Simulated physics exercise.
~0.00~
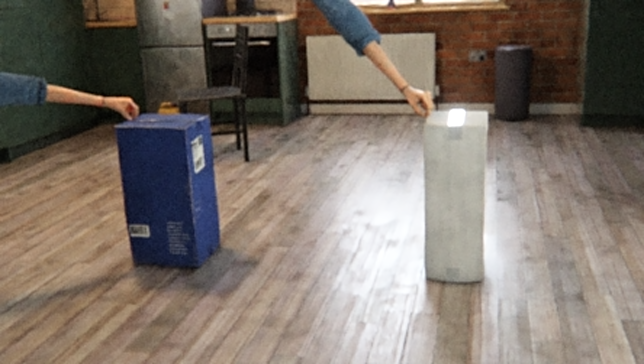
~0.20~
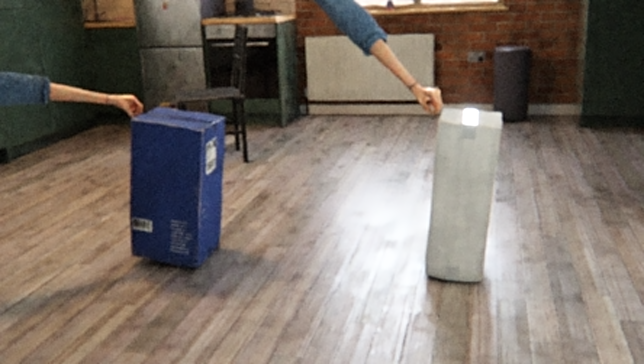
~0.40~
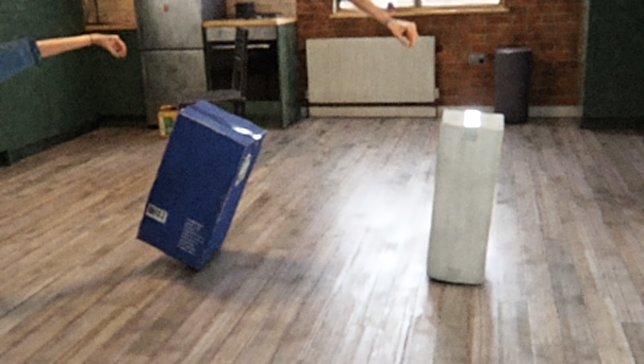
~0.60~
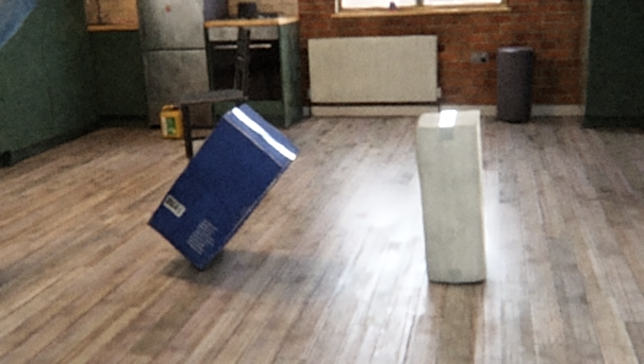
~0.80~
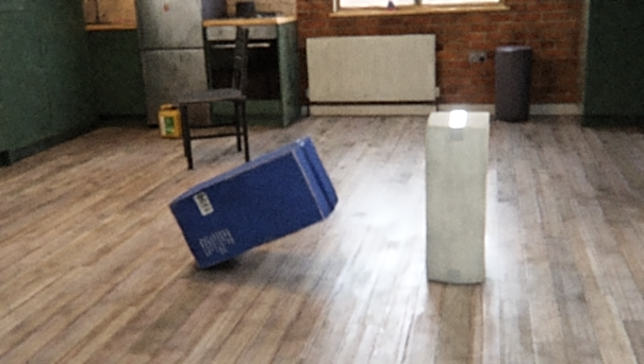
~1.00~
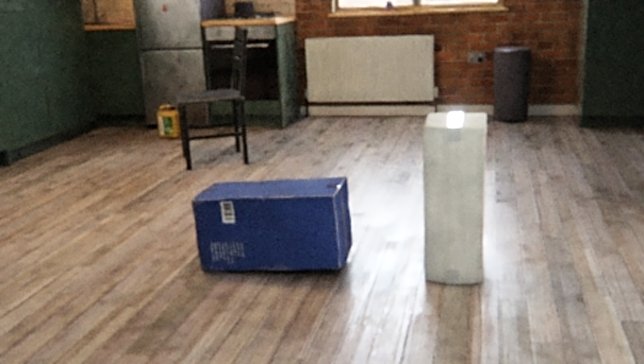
In a room, hands tip two boxes; the blue falls rightward, the white stays upright.
